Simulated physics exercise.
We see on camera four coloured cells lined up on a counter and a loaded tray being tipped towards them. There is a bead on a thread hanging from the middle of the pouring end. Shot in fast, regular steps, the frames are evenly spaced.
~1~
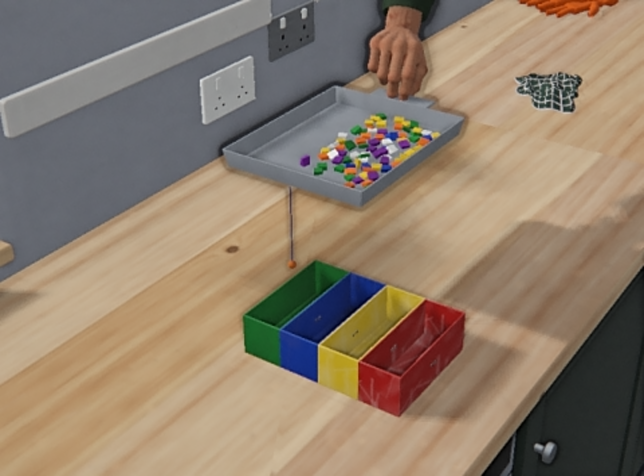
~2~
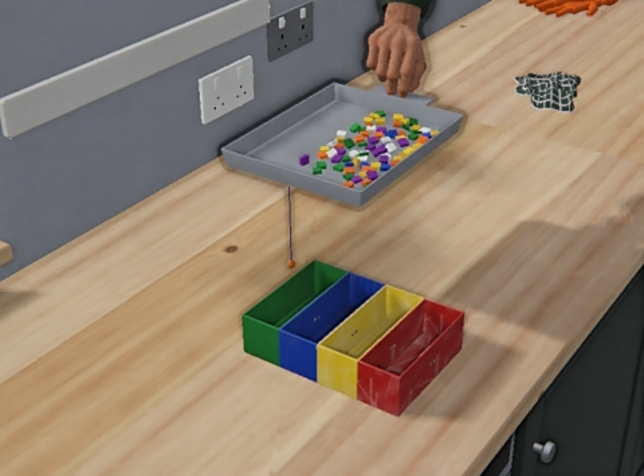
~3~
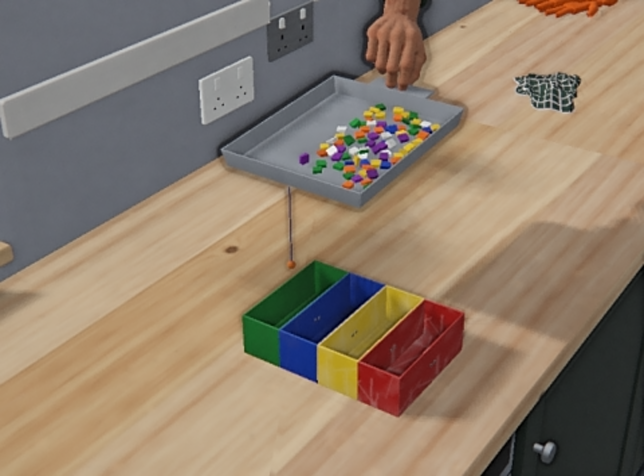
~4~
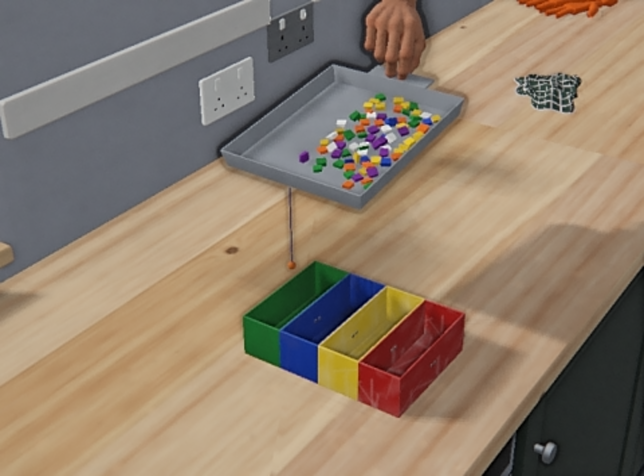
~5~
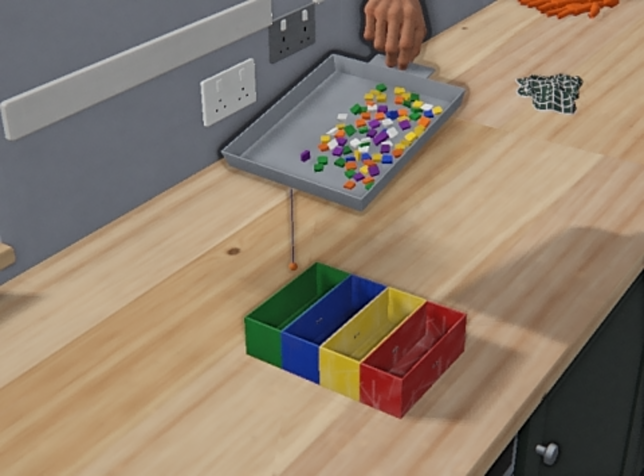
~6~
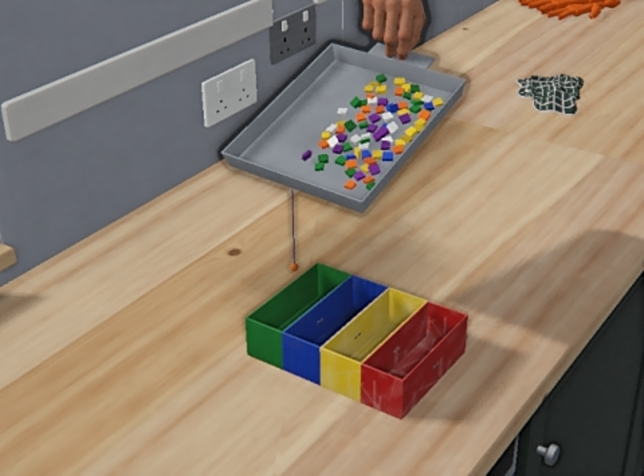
A grey tray of small colourful pieces, gripped by a hand at its far edge, starts nearly level and gradually tilts as its far side rises, above a counter with green, blue, yellow and red compartments in a row.
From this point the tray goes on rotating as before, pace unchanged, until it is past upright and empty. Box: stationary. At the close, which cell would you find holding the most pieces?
You would find the most in the blue cell.
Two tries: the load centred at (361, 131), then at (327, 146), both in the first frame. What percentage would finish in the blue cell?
First about 40, then 40 per cent.
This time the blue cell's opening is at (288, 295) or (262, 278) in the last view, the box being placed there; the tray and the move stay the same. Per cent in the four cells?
In order: 100 per cent and 80 per cent.
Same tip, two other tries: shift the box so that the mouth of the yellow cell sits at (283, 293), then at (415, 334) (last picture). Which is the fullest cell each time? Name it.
That red cell, then that green cell.
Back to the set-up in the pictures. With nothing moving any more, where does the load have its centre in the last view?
Somewhere around (315, 347) in the last picture.
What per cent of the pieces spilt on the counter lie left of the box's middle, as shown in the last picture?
My estimate is some 100 per cent.
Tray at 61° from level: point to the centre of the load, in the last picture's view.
Look around (335, 184) in the last picture.
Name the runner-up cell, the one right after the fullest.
The runner-up is that green cell.
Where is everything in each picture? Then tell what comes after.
In the first picture, corners of the pouring end at (228, 149) and (360, 189), level; middle of the load at (371, 149), mosaic tiles; bead on its thread at (292, 265); green cell at (262, 337); blue cell at (299, 353); yellow cell at (338, 369); red cell at (379, 385).
In the second picture, corners of the pouring end at (227, 149) and (359, 189), level; middle of the load at (370, 147).
In the third picture, corners of the pouring end at (226, 149) and (359, 191), tipped barely, lowest at the right corner; middle of the load at (370, 144).
In the fourth picture, corners of the pouring end at (226, 149) and (359, 193), tipped a little, lowest at the right corner; middle of the load at (370, 138).
In the fifth picture, corners of the pouring end at (227, 150) and (360, 196), tipped a little, lowest at the right corner; middle of the load at (372, 133).
In the sixth picture, corners of the pouring end at (227, 151) and (361, 198), tipped clearly, lowest at the right corner; middle of the load at (383, 132); green cell at (265, 340); blue cell at (302, 355); yellow cell at (341, 371); red cell at (382, 388).
Soon, tray tipped steeply; all on the tray.
A while on, tray tipped right over; most on the tray; a small part in the blue cell; a stray few in the green cell; a small part falling or outside the box.
Towards the end, tray tipped past a quarter turn; about half in the blue cell; about a quarter in the green cell; a small part in the yellow cell; a small part falling or outside the box.
Finally, tray tipped past a quarter turn; about half in the blue cell; about a quarter in the green cell; a small part in the yellow cell; none in the red cell; a small part outside the box.
